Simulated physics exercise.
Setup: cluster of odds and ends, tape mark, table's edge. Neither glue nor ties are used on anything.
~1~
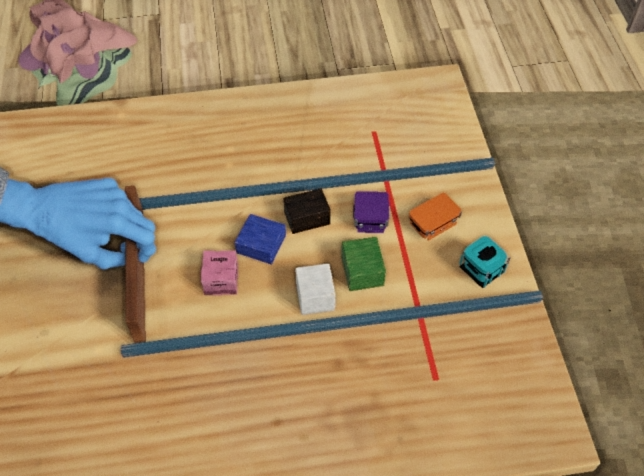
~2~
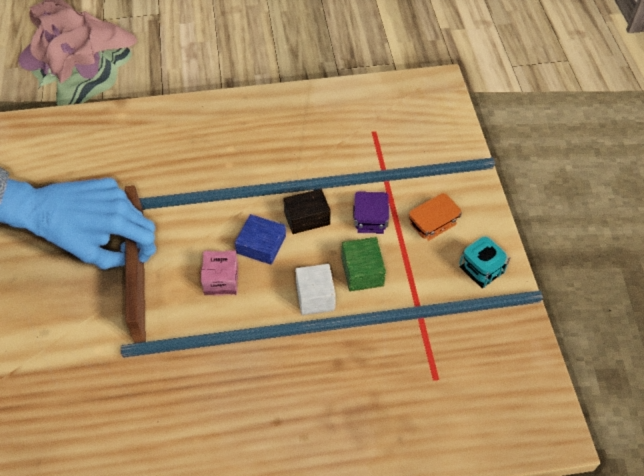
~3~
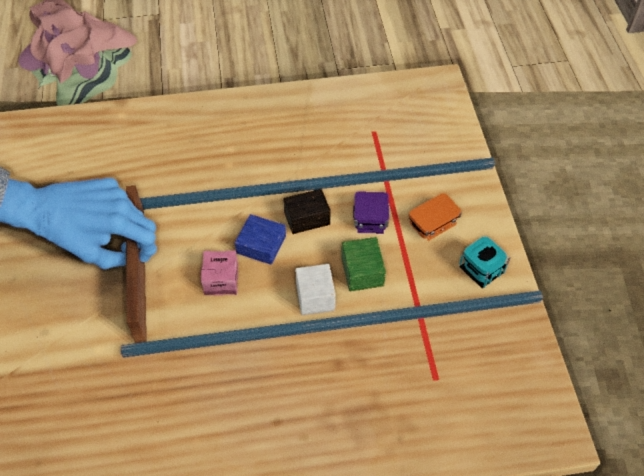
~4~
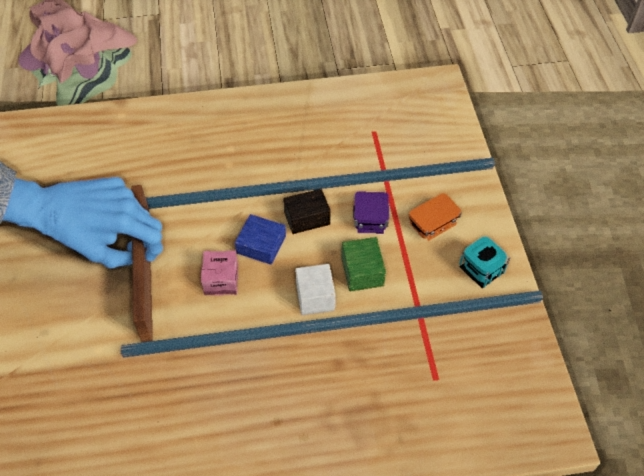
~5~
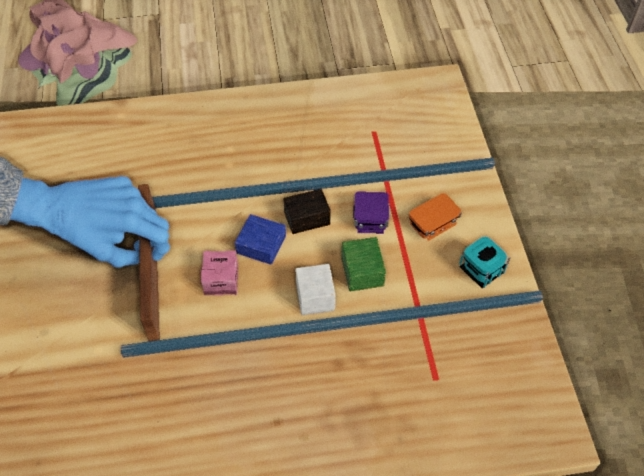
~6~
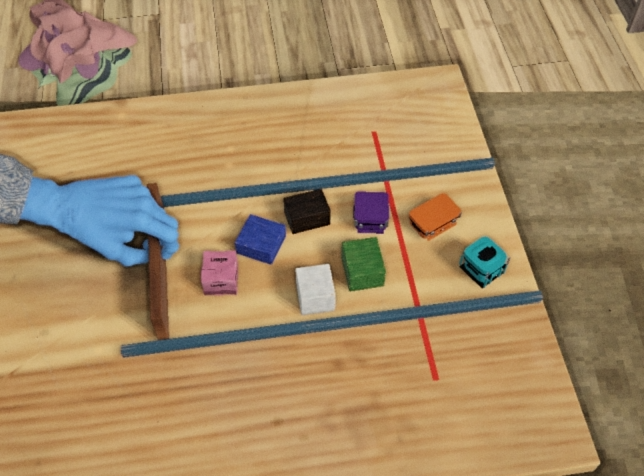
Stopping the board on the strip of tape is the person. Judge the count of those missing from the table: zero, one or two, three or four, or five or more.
Dropped off the end are no pieces at all.
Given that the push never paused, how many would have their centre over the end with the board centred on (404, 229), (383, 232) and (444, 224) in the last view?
Taking the three positions in turn, the counts come to 0, 0 and 2.
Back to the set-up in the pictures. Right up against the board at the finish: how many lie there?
The number is 4.
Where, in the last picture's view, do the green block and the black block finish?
Final positions - green block around (461, 257), black block around (405, 188).
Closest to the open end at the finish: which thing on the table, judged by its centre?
Answer: The orange case.
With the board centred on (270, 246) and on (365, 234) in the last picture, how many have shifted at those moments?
Moved so far: 4, later 7.
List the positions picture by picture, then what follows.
In the first frame, turquoise case (484, 261); orange case (434, 217); purple case (371, 212); board (135, 262); tape (402, 242).
In the second frame, orange case (434, 218); white block (315, 289).
In the third frame, purple case (371, 213); blue block (261, 239).
In the fourth frame, turquoise case (484, 262); green block (363, 264).
In the fifth frame, orange case (434, 218); black block (307, 211).
In the sixth frame, turquoise case (484, 262); orange case (434, 218); purple case (371, 213); board (158, 259); tape (402, 242).
Soon after, none off yet; turquoise case at rest near (484, 262); orange case at rest near (434, 218); purple case at rest near (371, 213).
At rest, the number that fall off is zero.
